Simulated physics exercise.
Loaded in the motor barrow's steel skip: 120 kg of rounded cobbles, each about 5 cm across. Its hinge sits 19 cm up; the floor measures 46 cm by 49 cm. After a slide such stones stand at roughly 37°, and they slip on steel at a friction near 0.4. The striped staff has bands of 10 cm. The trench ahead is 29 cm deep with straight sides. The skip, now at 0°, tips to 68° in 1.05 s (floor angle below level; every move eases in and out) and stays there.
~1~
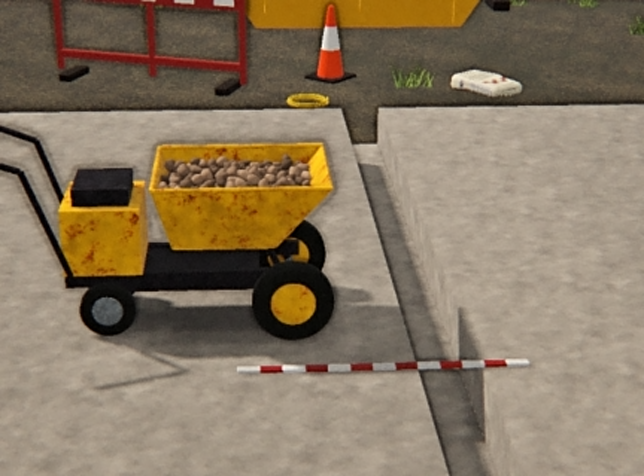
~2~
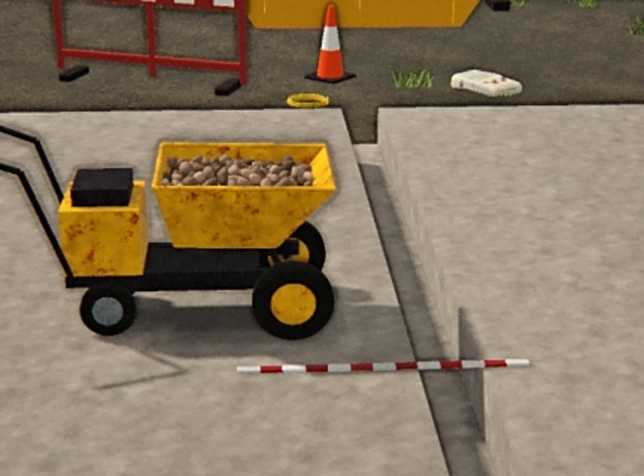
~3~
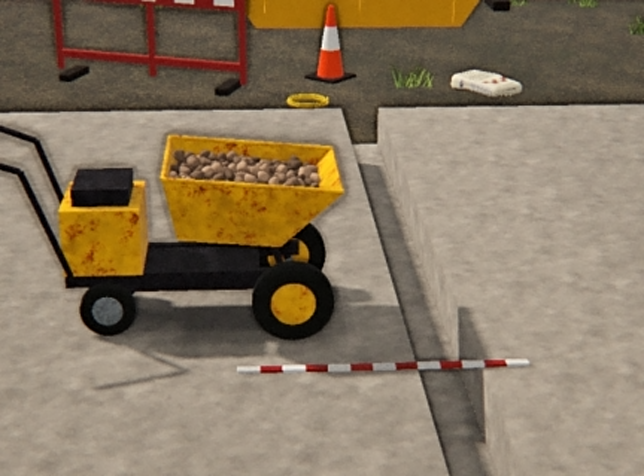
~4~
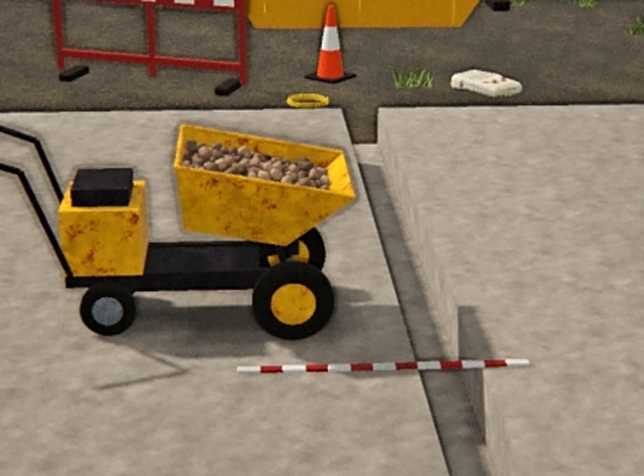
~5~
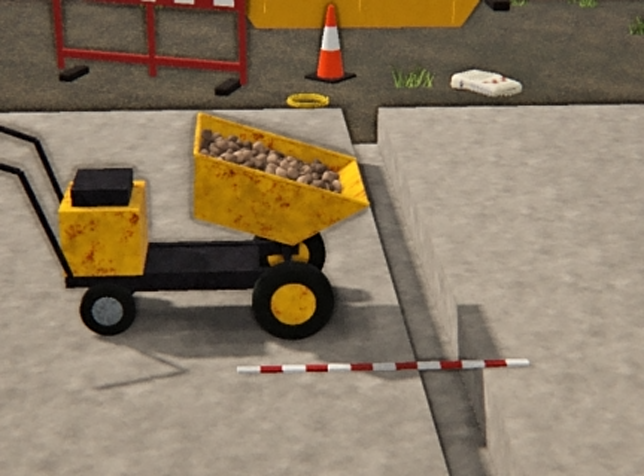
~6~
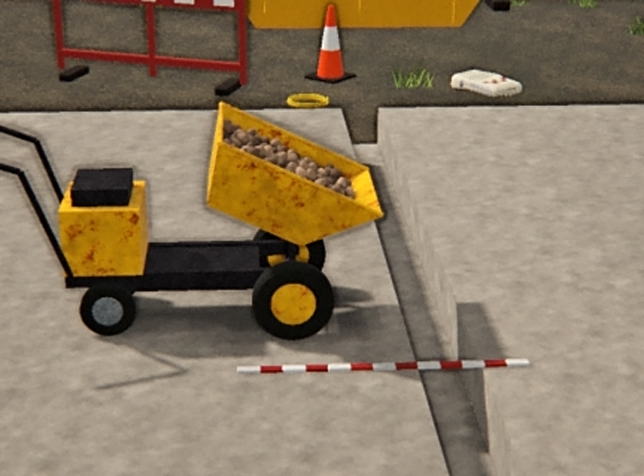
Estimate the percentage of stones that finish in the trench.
About 62 per cent.
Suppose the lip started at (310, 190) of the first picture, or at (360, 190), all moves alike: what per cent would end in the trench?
About 85 and 35 per cent.
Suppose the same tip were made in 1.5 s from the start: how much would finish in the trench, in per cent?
Then about 70 per cent.
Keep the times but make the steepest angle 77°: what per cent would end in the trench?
In that case some 65 per cent.
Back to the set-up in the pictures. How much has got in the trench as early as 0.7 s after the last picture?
About 25 per cent by then.
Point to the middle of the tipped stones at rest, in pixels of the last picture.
Their middle is at about (450, 334).
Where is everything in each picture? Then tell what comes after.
Lip at (332, 188), floor tilted 0°, highest stones at (236, 169), in the first picture.
Lip at (335, 189), floor tilted 1°, highest stones at (224, 168), in the second picture.
Lip at (343, 192), floor tilted 5°, highest stones at (203, 161), in the third picture.
Lip at (355, 197), floor tilted 11°, highest stones at (207, 151), in the fourth picture.
The skip is at 18°, its lip at (368, 205); the top of the load is at (218, 142), in the fifth picture.
Lip at (382, 215), floor tilted 26°, highest stones at (235, 132), in the sixth picture.
Then, 0.4 s after the last picture the floor is at 58°, 100 % in the skip; the foremost stones are at (404, 239).
Then, 0.7 s after the last picture the floor is at 68°, 62 % in the skip, 24 % in the trench, 14 % past the trench; the foremost stones are at (502, 298).
Then, 1.1 s after the last picture the floor is at 68°, 25 % in the skip, 39 % in the trench, 37 % past the trench; the foremost stones are at (599, 306).
Then, 3.0 s after the last picture the floor is at 68°, 0 % in the skip, 62 % in the trench, 38 % past the trench; the foremost stones are past the picture's edge.
